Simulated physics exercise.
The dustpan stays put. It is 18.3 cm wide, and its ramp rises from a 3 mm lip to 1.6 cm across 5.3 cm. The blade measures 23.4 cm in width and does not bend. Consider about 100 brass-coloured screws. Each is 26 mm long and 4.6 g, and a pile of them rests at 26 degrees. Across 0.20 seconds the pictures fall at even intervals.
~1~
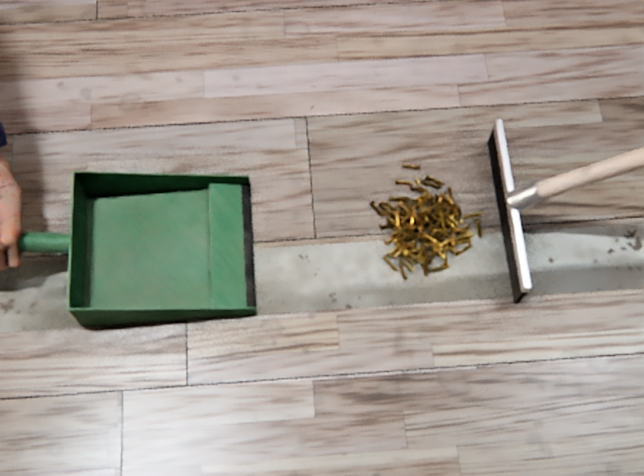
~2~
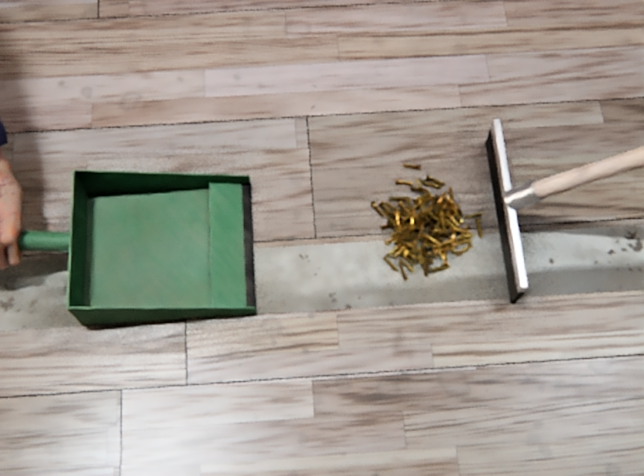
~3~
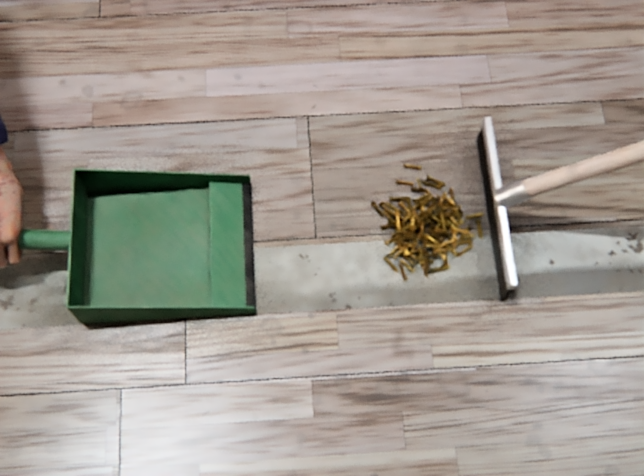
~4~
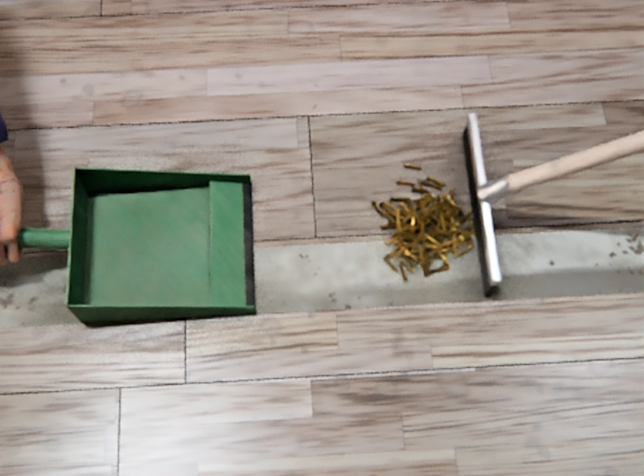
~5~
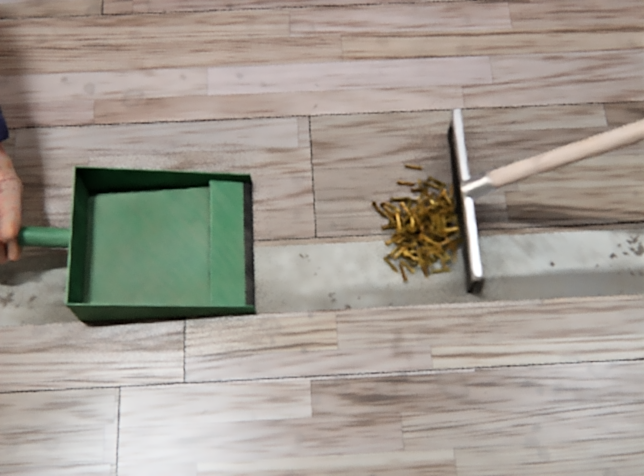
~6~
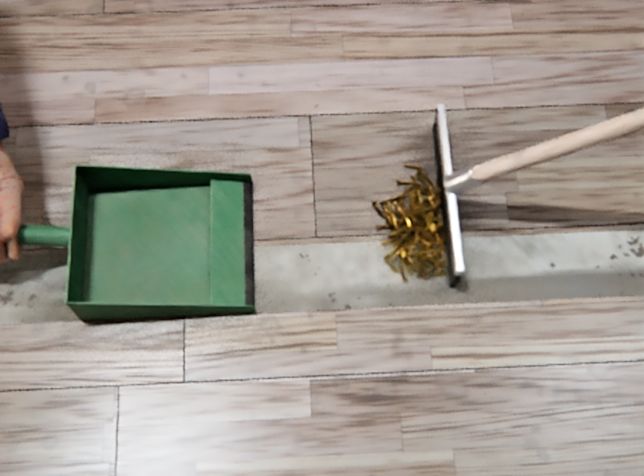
A squeegee with a pale wooden handle slid left across the wood-look floor and pushed into a pile of brass-coloured screws, bunching them together, while a hand held a green dustpan still at left.
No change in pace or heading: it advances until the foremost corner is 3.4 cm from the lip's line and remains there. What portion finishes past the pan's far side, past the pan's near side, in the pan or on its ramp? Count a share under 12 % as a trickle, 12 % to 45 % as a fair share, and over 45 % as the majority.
My prediction: Past the pan's far side: A sizeable minority, past the pan's near side: A small minority, in the pan or on its ramp: A small minority.
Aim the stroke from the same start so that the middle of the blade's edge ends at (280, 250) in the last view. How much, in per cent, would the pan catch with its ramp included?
About 25 per cent.
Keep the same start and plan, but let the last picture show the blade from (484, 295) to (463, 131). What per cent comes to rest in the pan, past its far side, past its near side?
Split: Pan = 30, far = 5, near = 0.
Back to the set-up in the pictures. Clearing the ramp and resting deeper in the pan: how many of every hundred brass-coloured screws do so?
Roughly 0 in a hundred.
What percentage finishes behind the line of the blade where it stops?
Estimate: Around 20 %.
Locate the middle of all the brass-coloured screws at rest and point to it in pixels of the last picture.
Near (261, 201).
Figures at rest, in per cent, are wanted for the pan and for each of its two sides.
Far side 35; near side 0; pan 5.
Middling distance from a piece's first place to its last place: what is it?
I'd put it near 22 cm.
Then, 0.21 s after the last picture, middle of the blade 14 cm from the lip; 0 % over the lip, far side 15 %, near side 0 %.
Then, 0.35 s after the last picture, middle of the blade 7 cm from the lip; 0 % over the lip, far side 30 %, near side 0 %.
Then, 0.61 s after the last picture, middle of the blade 3 cm from the lip; 5 % over the lip, far side 35 %, near side 0 %.
In the end, far side 35 %, near side 0 %, pan 5 %, in front of the lip or behind the blade 55 %.
